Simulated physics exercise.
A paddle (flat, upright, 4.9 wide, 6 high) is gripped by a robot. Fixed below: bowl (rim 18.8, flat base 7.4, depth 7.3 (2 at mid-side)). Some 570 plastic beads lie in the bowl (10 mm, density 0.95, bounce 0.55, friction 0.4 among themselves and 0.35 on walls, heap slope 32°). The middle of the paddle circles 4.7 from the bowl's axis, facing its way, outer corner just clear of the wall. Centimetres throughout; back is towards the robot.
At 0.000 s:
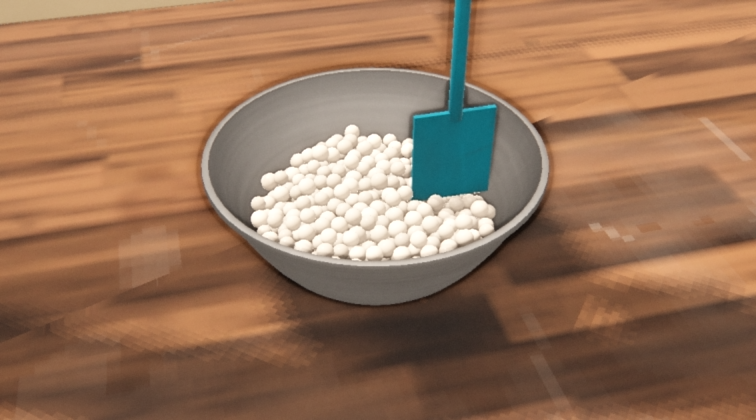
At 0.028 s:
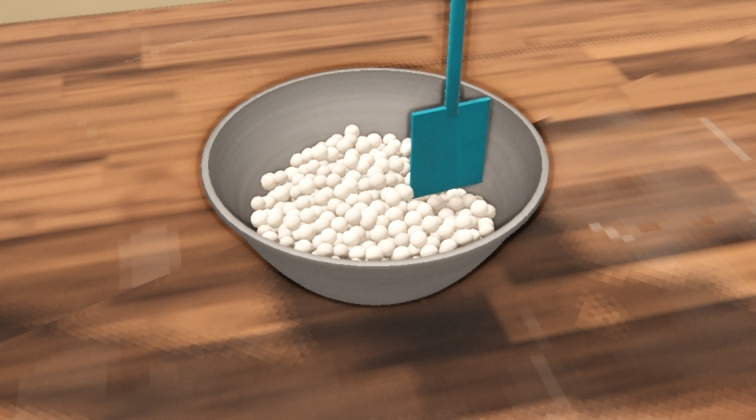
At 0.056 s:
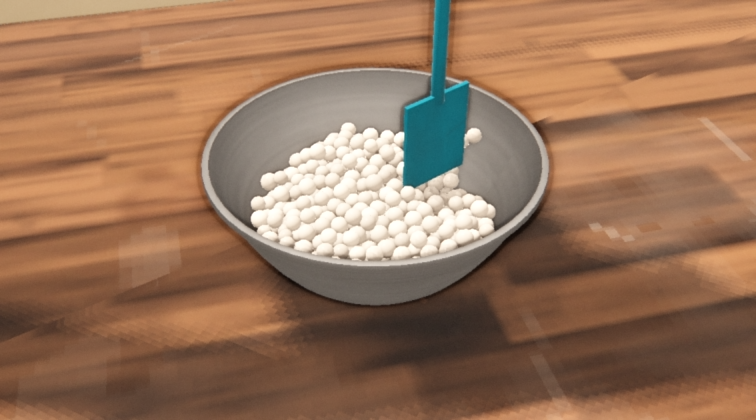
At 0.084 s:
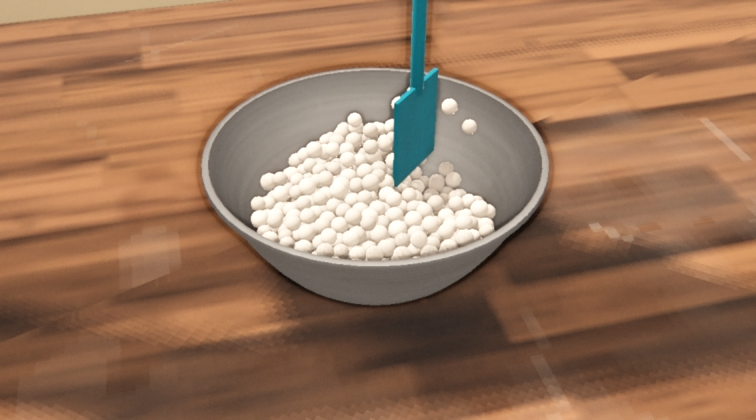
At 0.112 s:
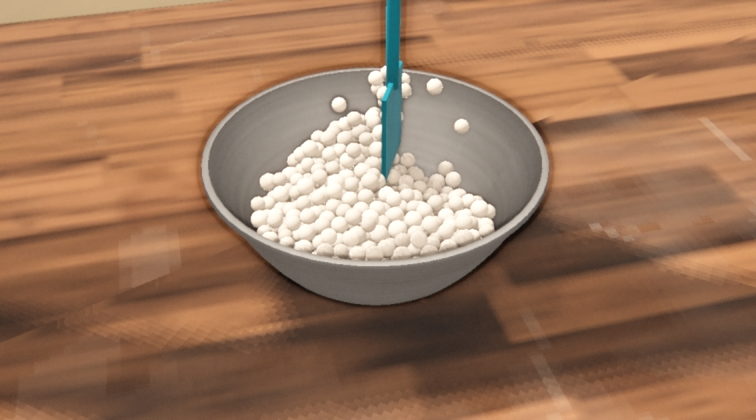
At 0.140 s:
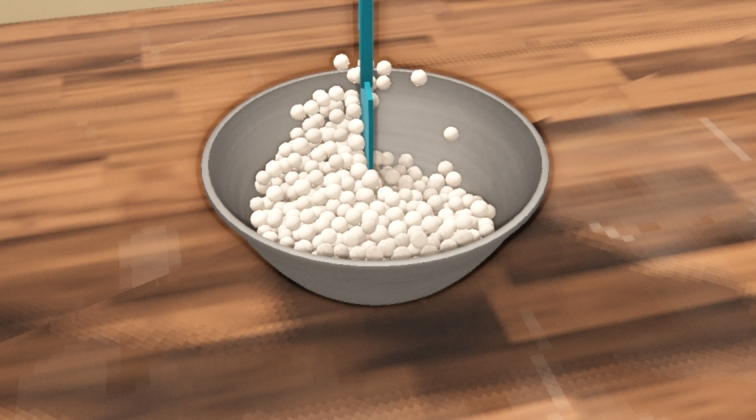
On a wooden surface, a teal paddle dipped into a grey bowl of white beads swings leftward along the far side, turning edge-on as it pushes the beads into a higher heap and tosses several up near the back rim.
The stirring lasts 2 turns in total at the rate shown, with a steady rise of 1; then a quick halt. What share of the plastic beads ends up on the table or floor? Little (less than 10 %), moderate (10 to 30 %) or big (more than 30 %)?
Answer: Moderate; 10 to 30 % of the plastic beads finish on the table or floor.
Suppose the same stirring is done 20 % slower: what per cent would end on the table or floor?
Then about 5 per cent.
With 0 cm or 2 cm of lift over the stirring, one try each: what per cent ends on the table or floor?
Some 20 and 10 per cent.
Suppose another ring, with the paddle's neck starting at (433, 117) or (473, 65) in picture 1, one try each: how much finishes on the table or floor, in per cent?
About 10 and 0 per cent.
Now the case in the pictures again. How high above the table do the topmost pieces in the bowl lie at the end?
About 6.0 cm.
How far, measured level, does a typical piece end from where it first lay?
Some 3 cm.
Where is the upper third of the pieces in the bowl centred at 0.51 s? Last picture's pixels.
Near (467, 183).
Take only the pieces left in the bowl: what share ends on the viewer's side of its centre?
Roughly 50 per cent.
After 0.51 s, 332° round, highest piece 10 above the table; 515 in the bowl, 34 on the table or floor, 21 in flight or on the tool.
After 0.87 s, 221° round, highest piece 9 above the table; 477 in the bowl, 89 on the table or floor, 4 in flight or on the tool.
After 1.25 s, 0° round, highest piece 7 above the table; 473 in the bowl, 96 on the table or floor, 1 in flight or on the tool.
After 1.95 s, 0° round, highest piece 6 above the table; 473 in the bowl, 97 on the table or floor.
At rest, 473 in the bowl, 97 on the table or floor. That is 17 % on the table or floor.
